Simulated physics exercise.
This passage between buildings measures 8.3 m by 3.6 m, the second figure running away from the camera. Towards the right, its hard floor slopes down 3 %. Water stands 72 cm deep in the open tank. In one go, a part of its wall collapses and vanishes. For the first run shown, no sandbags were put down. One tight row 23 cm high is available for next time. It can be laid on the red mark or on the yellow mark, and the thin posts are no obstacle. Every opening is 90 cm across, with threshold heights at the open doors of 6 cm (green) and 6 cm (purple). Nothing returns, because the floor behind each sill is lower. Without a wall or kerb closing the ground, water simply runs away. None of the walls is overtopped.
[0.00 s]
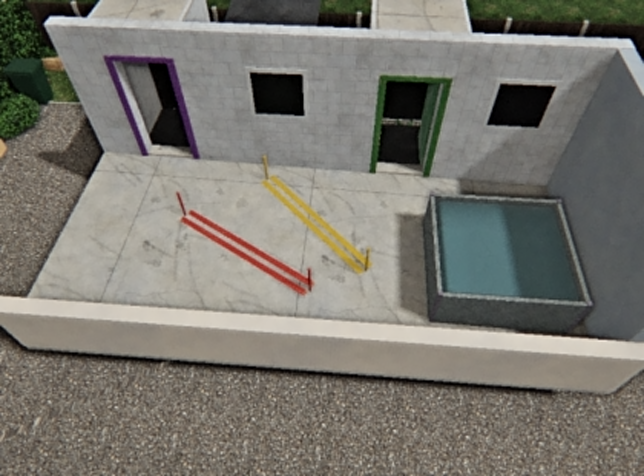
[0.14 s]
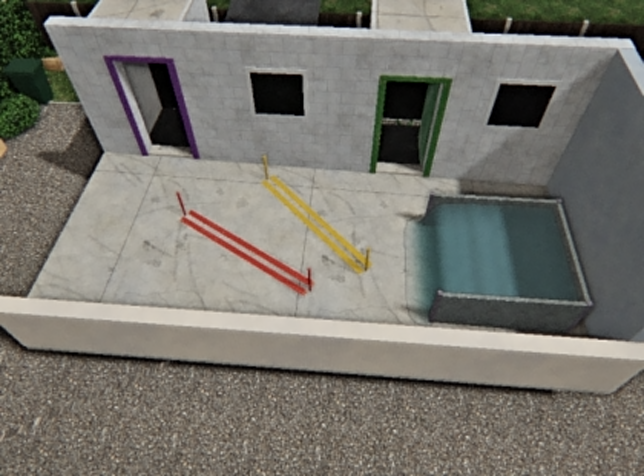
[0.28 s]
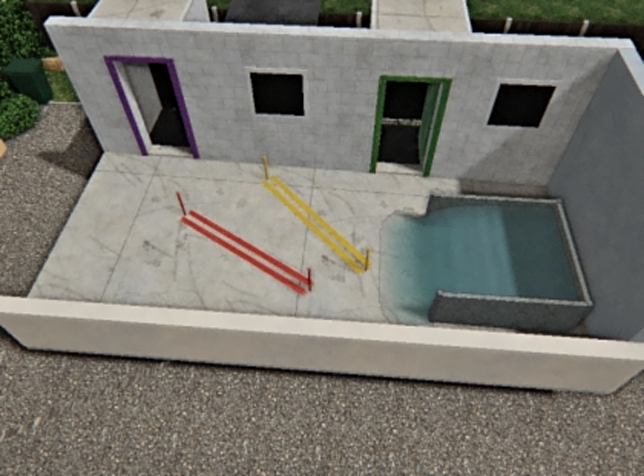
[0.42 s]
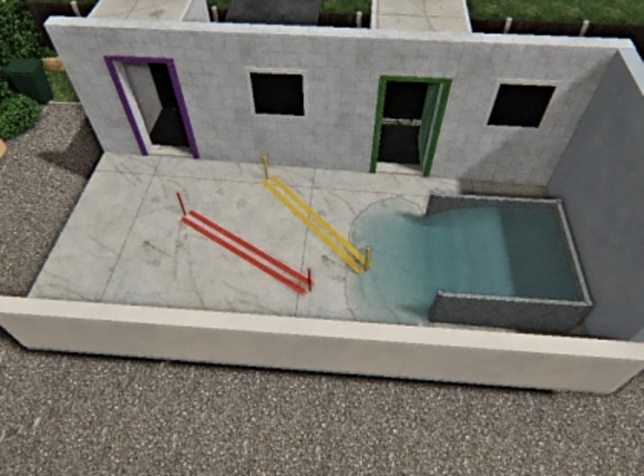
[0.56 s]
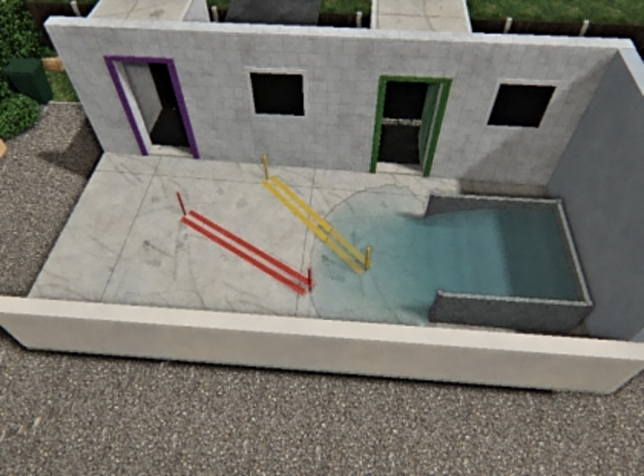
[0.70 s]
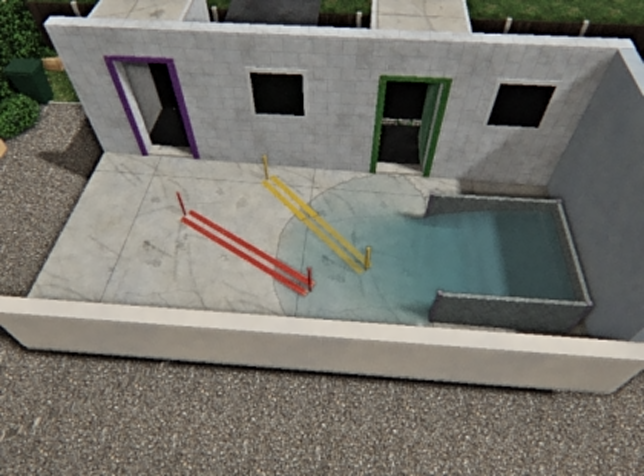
Water sits still in a square, open tank at the right of a walled concrete yard, until the tank's left side vanishes. It pours out through the gap and spreads leftward in a thin, rounded sheet, passing under the yellow rails and reaching the near end of the red ones.
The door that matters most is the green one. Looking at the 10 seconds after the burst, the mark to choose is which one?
Choose the red mark.
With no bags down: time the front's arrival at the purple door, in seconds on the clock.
Arrival: Purple 2.0 s.
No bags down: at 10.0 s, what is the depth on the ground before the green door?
5.5 cm.
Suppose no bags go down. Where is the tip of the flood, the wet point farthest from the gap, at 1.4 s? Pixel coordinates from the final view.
In the last view, it's close to (143, 230).
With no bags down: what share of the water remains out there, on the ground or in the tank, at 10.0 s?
Share: About 56 %.
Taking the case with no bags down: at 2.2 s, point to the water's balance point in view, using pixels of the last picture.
Near (340, 257).
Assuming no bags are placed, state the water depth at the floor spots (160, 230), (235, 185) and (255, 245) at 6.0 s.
Depths in turn: Around 6 cm, 6 cm, 5 cm.
After 1.4 s water covers 55 % of the floor and is deepest (27 cm) near (418, 289) in the run without bags; in at the green door, 0 L with no bags, 0 L with the row on red, 0 L on yellow.
After 2.2 s water covers 80 % of the floor and is deepest (20 cm) near (418, 279) in the run without bags; in at the green door, 1 L with no bags, 0 L with the row on red, 0 L on yellow.
After 3.5 s water covers 85 % of the floor and is deepest (12 cm) near (335, 345) in the run without bags; in at the green door, 1 L with no bags, 0 L with the row on red, 9 L on yellow.
After 6.0 s water covers 95 % of the floor and is deepest (8 cm) near (302, 227) in the run without bags; in at the green door, 2 L with no bags, 3 L with the row on red, 49 L on yellow.
After 10.0 s water covers 90 % of the floor and is deepest (17 cm) near (546, 187) in the run without bags; in at the green door, 3 L with no bags, 9 L with the row on red, 52 L on yellow.
